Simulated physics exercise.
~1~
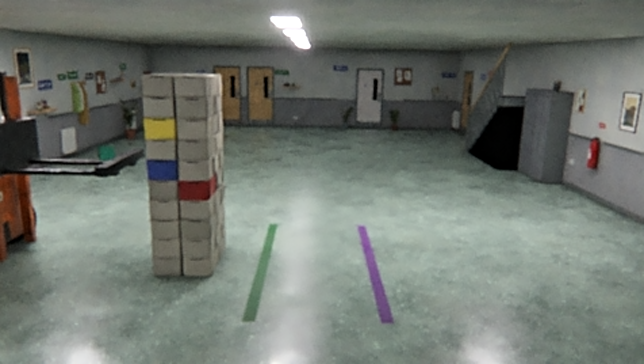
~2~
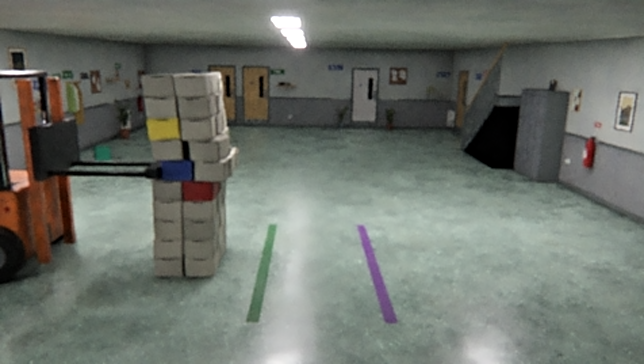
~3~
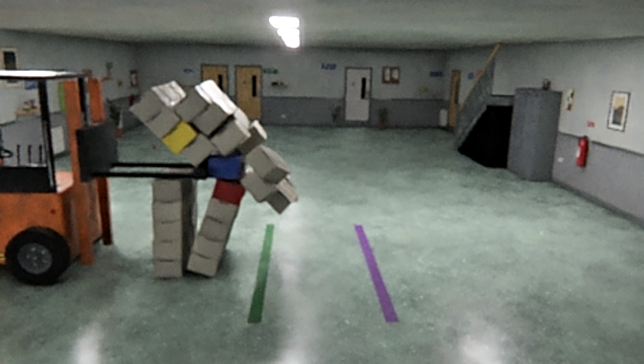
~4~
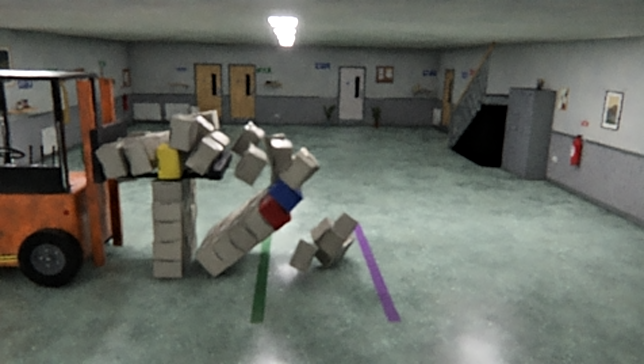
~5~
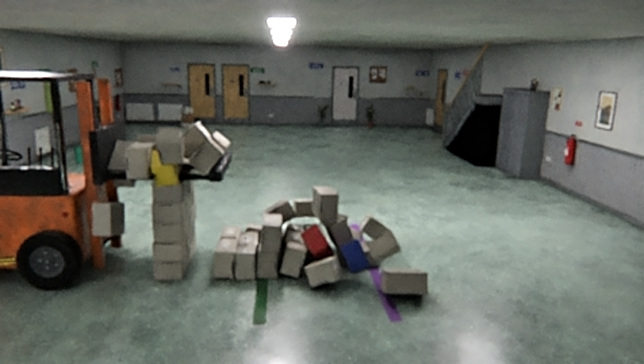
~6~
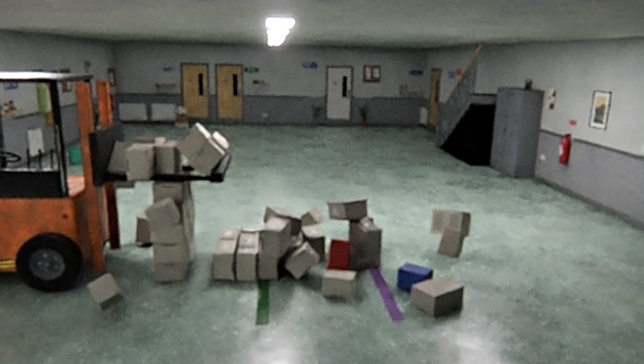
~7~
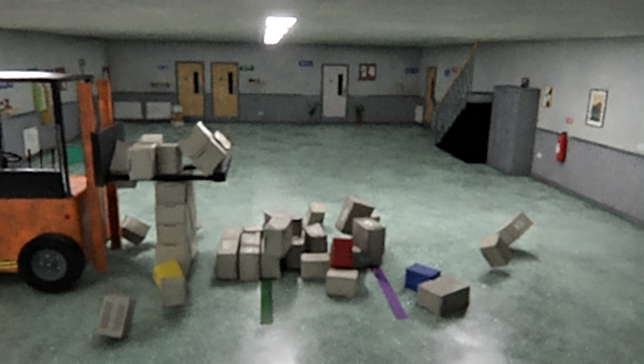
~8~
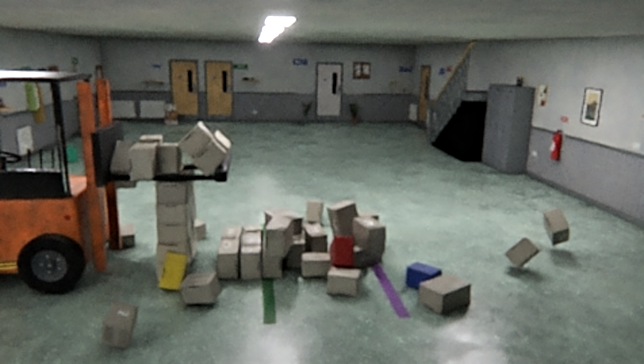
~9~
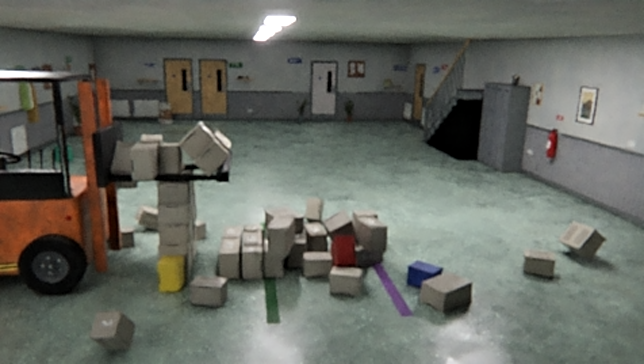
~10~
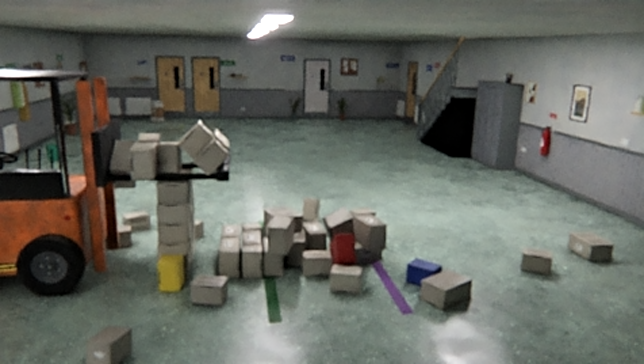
A tall, two-deep stack of pale grey totes, with one yellow, one blue and one red, stands left of centre in a wide, green-floored room, seen from slightly above. From the left an orange forklift drives in and pushes a dark beam into the stack at about the blue tote's height. The upper part buckles, and the right-hand column leans and topples rightward across the green line. Totes tumble into a heap around the green and purple lines, some sliding farther right. The forklift stays still, totes resting on its beam, while the yellow one lies short of the green line.
